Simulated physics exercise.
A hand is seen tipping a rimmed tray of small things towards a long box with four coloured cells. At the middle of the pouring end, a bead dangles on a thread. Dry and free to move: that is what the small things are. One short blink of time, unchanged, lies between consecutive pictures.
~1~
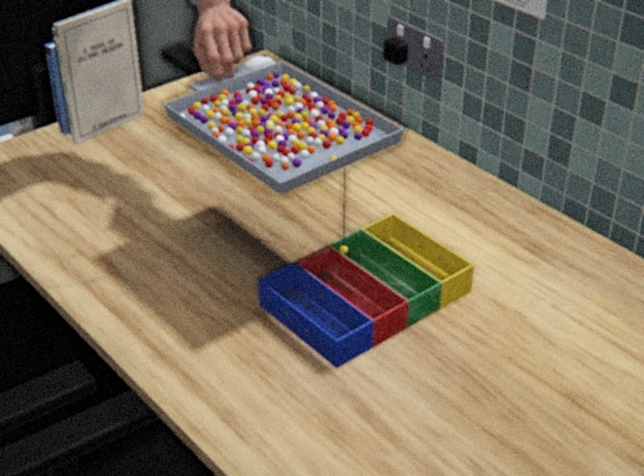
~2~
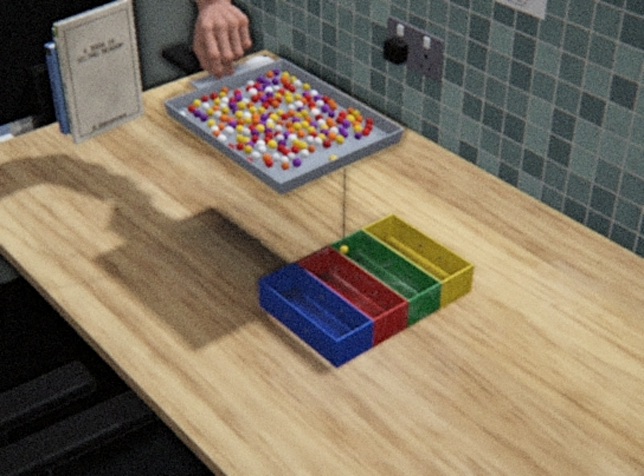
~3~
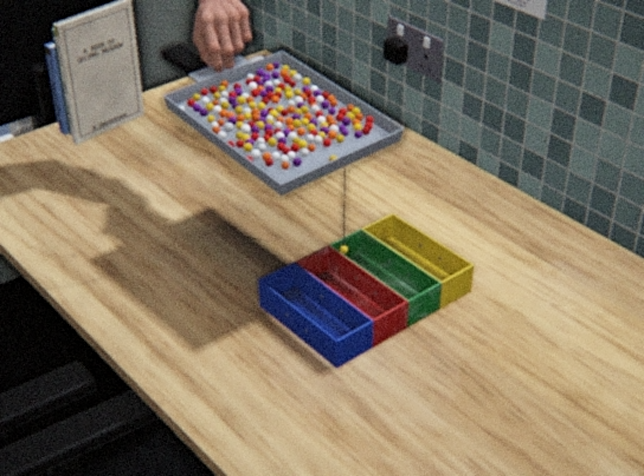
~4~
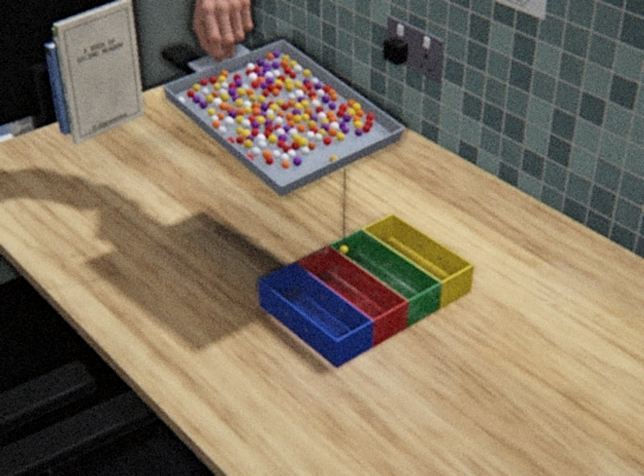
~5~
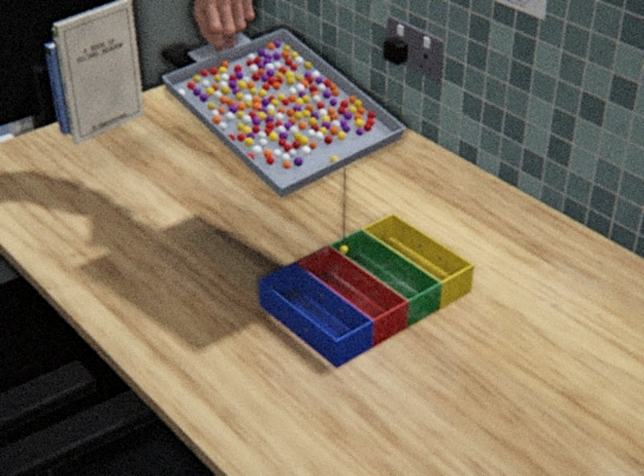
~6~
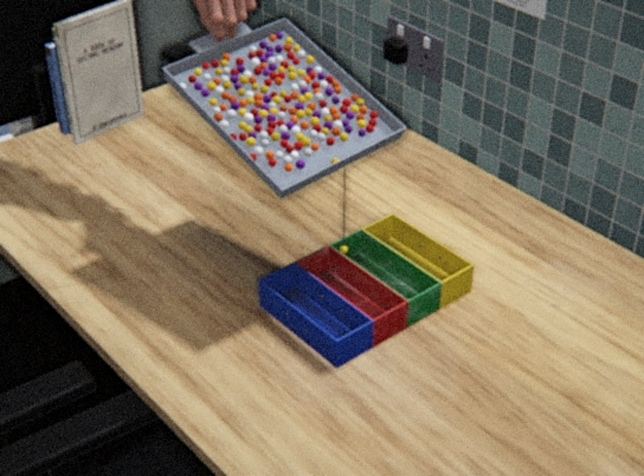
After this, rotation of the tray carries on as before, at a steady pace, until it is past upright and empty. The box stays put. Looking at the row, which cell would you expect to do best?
I would expect the blue cell to do best.
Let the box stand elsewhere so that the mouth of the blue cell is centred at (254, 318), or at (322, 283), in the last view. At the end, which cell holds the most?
Try one: The red cell; try two: That blue cell.
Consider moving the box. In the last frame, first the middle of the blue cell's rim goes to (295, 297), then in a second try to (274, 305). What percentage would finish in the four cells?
Close to 90 in a hundred, followed by close to 90 in a hundred.
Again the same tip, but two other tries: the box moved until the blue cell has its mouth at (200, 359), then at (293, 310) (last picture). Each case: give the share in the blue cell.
Around 0 % followed by around 40 %.
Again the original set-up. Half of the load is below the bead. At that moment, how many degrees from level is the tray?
That happens at around 100°.
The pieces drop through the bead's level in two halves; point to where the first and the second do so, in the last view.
About (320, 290) to begin with, then about (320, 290).
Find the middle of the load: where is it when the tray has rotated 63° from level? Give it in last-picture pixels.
Close to (316, 140).
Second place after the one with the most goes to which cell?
Ranked second: The red cell.
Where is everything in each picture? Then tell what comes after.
The first picture shows corners of the pouring end at (281, 181) and (400, 129), level; middle of the load at (273, 120), round plastic beads; bead on its thread at (344, 250); blue cell at (355, 342); red cell at (390, 322); green cell at (424, 302); yellow cell at (457, 284).
The second picture shows corners of the pouring end at (281, 181) and (401, 129), level; middle of the load at (273, 119).
The third picture shows corners of the pouring end at (281, 182) and (401, 128), tipped barely, lowest at the left corner; middle of the load at (273, 115).
The fourth picture shows corners of the pouring end at (282, 184) and (402, 128), tipped a little, lowest at the left corner; middle of the load at (274, 109).
The fifth picture shows corners of the pouring end at (282, 186) and (402, 127), tipped a little, lowest at the left corner; middle of the load at (274, 104).
The sixth picture shows corners of the pouring end at (283, 188) and (403, 127), tipped clearly, lowest at the left corner; middle of the load at (276, 101), most on the move; blue cell at (355, 342); red cell at (390, 322); green cell at (424, 302); yellow cell at (457, 284).
Soon after the last picture, tray tipped steeply; nearly all on the tray; a stray few falling or outside the box.
A little later, tray tipped past a quarter turn; a small part on the tray; about a third in the blue cell; a small part in the red cell; a stray few in the green cell; about a third falling or outside the box.
Later still, tray tipped past a quarter turn; about half in the blue cell; about a quarter in the red cell; a small part in the green cell; about a quarter falling or outside the box.
By the end, tray tipped past a quarter turn; about half in the blue cell; about a quarter in the red cell; a small part in the green cell; none in the yellow cell; about a quarter outside the box.
